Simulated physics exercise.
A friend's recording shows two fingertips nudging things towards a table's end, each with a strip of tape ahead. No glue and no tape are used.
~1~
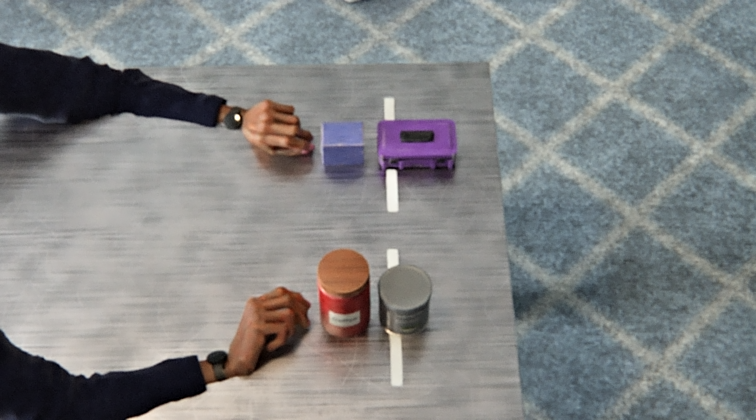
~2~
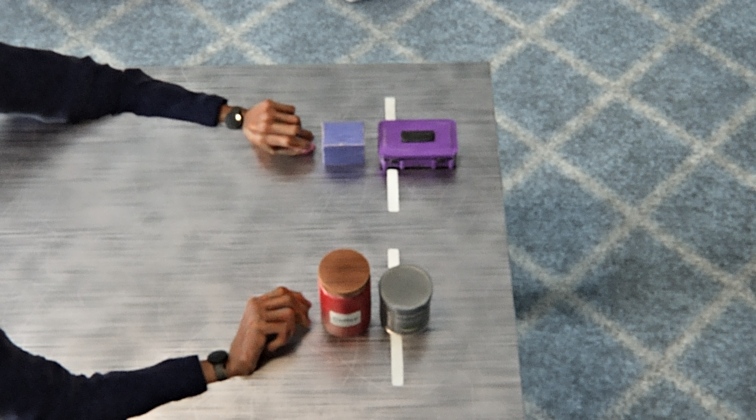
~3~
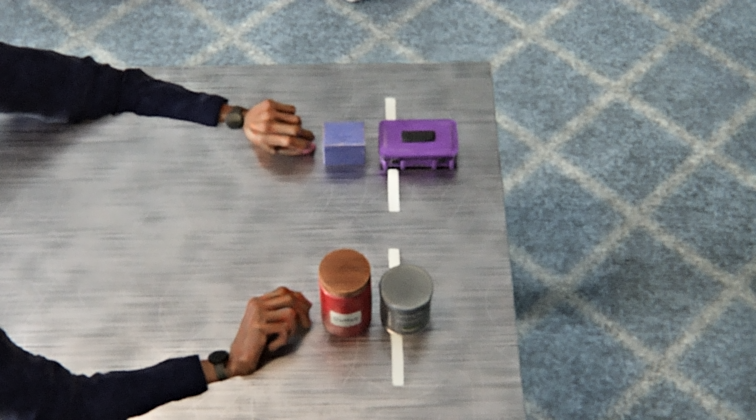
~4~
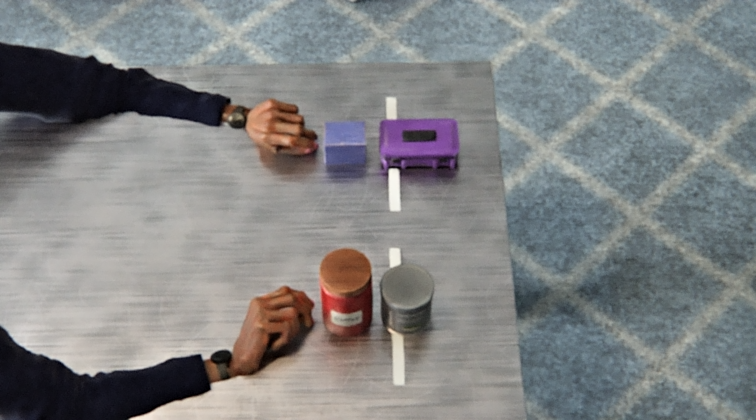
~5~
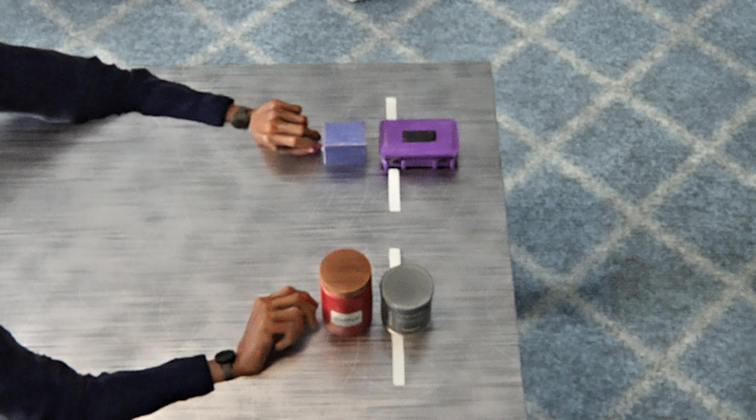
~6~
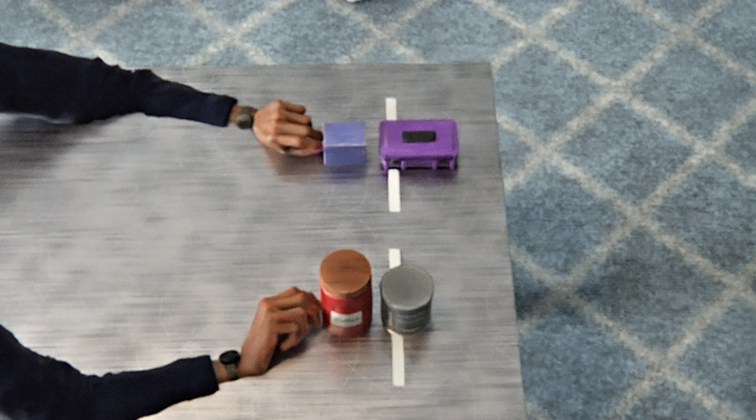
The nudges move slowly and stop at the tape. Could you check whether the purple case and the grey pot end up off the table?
The purple case: No, still on the table; the grey pot: No, still on the table.
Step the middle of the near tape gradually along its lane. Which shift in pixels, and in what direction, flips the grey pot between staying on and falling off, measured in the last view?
Direction right, distance some 36 pixels.
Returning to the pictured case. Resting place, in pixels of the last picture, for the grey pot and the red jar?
(480, 300) and (429, 292), in that order.
Then, 0.48 s past the last view, purple case travelled a little near (434, 144); grey pot travelled a little near (431, 301).
Then, 0.84 s past the last view, purple case travelled a little near (458, 144); grey pot travelled about its own width near (458, 300).
Then, 1.12 s past the last view, purple case travelled about its own width near (477, 143); grey pot travelled about its own width near (478, 300).
Finally, the purple case is still on the table, near (478, 143); the grey pot is still on the table, near (480, 300).
